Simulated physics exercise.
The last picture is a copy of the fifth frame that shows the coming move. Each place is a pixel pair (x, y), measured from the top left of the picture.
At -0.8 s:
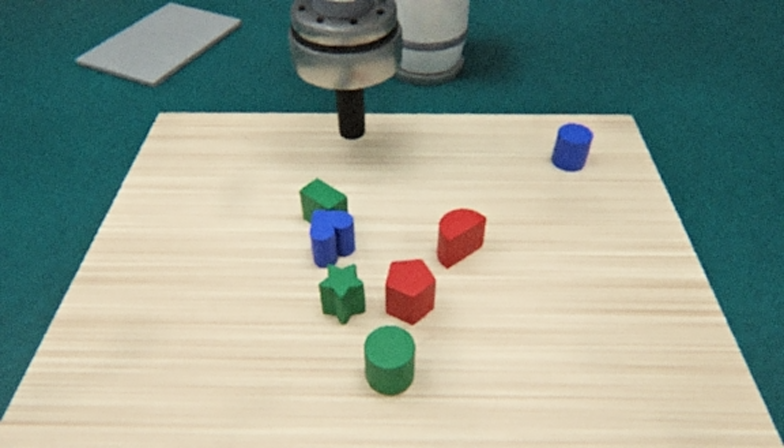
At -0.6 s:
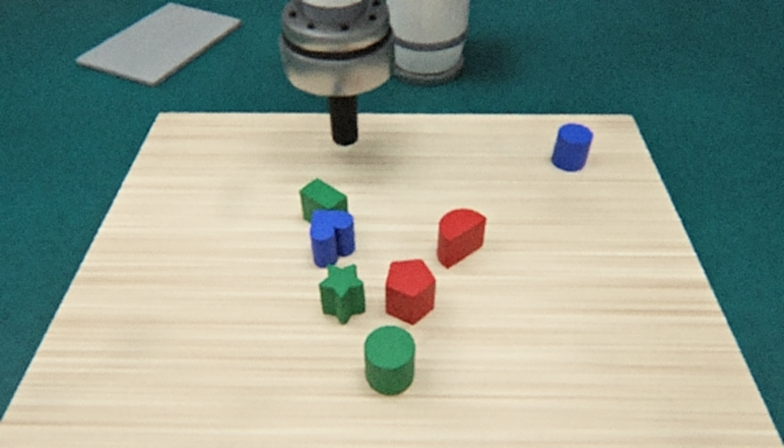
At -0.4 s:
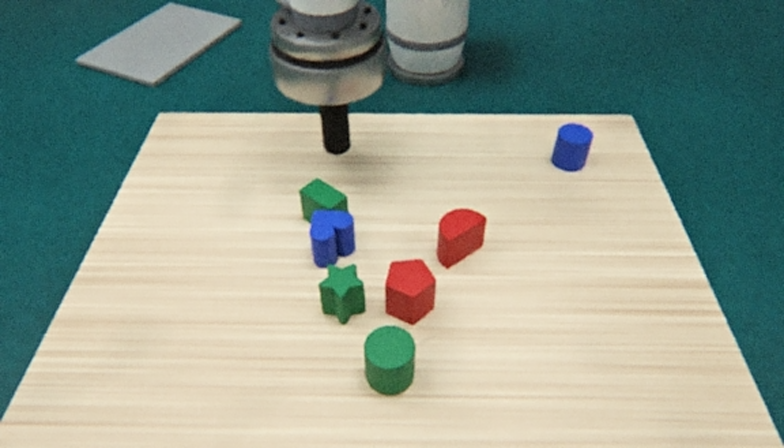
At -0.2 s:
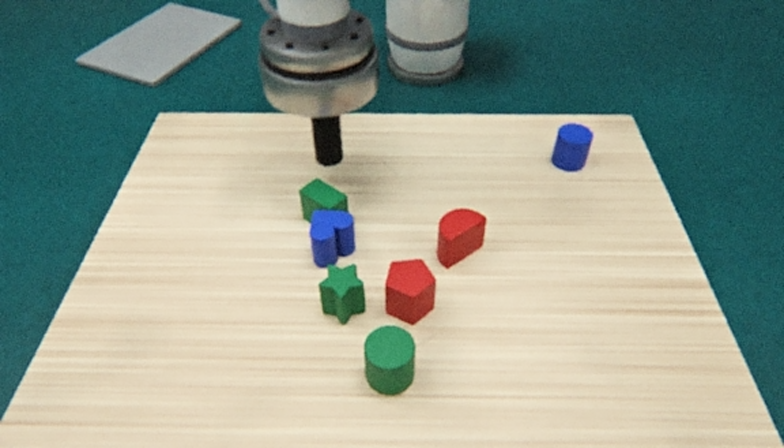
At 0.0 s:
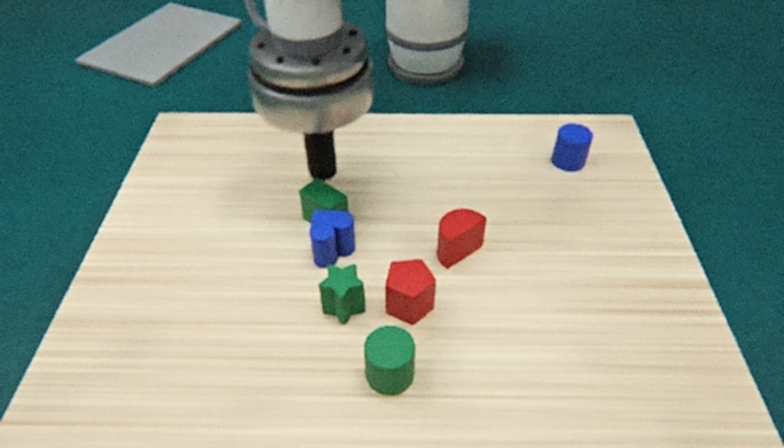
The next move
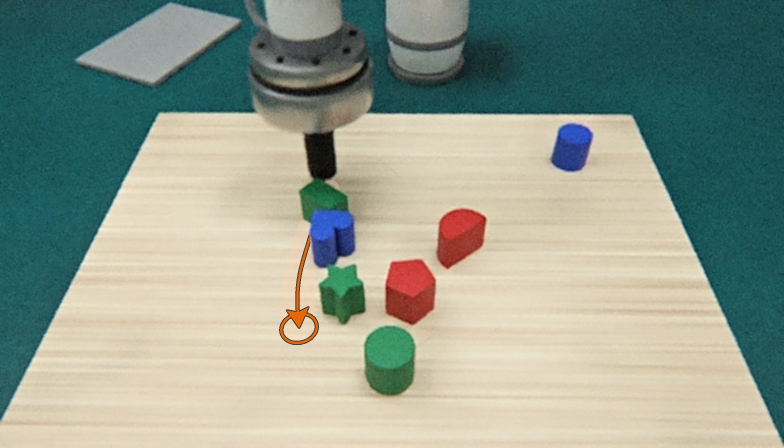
At the start, a robot arm with a black rod hangs over the far edge of a wooden board holding red, green and blue blocks. The arm moves slowly toward the viewer and slightly left, bringing the rod close behind the green oblong block, while all the blocks stay still.
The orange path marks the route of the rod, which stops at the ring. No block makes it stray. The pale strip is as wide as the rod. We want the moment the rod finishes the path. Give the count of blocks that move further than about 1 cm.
Blocks moved: Three or more.
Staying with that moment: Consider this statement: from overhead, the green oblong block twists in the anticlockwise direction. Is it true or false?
That claim is true.
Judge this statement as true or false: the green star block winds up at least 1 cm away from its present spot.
The claim holds.
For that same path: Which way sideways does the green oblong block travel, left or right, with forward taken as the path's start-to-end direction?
Over to the left.
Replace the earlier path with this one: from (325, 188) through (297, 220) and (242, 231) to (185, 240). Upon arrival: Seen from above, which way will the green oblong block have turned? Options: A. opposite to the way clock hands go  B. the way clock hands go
A - opposite to the way clock hands go.
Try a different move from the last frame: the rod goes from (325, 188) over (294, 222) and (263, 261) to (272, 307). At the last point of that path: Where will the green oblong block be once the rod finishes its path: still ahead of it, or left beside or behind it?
I expect it to be beside or behind the rod.
Drawn move, from (325, 188) via (313, 228) and (300, 274), ending at (299, 328).
On the path given first. One third of the way, rod at (310, 214); green oblong block at (317, 219), turned 55° anticlockwise; blue heart at (337, 239), turned 20° anticlockwise.
Two thirds of the way, rod at (297, 260); green oblong block at (319, 263), turned 115° anticlockwise; blue heart at (356, 260), turned 75° anticlockwise; green star block at (349, 291), turned 15° clockwise.
At the end, rod at (296, 314); green oblong block at (326, 280), turned 140° anticlockwise; blue heart at (360, 266), turned 100° anticlockwise; green star block at (359, 300); green cylinder still.
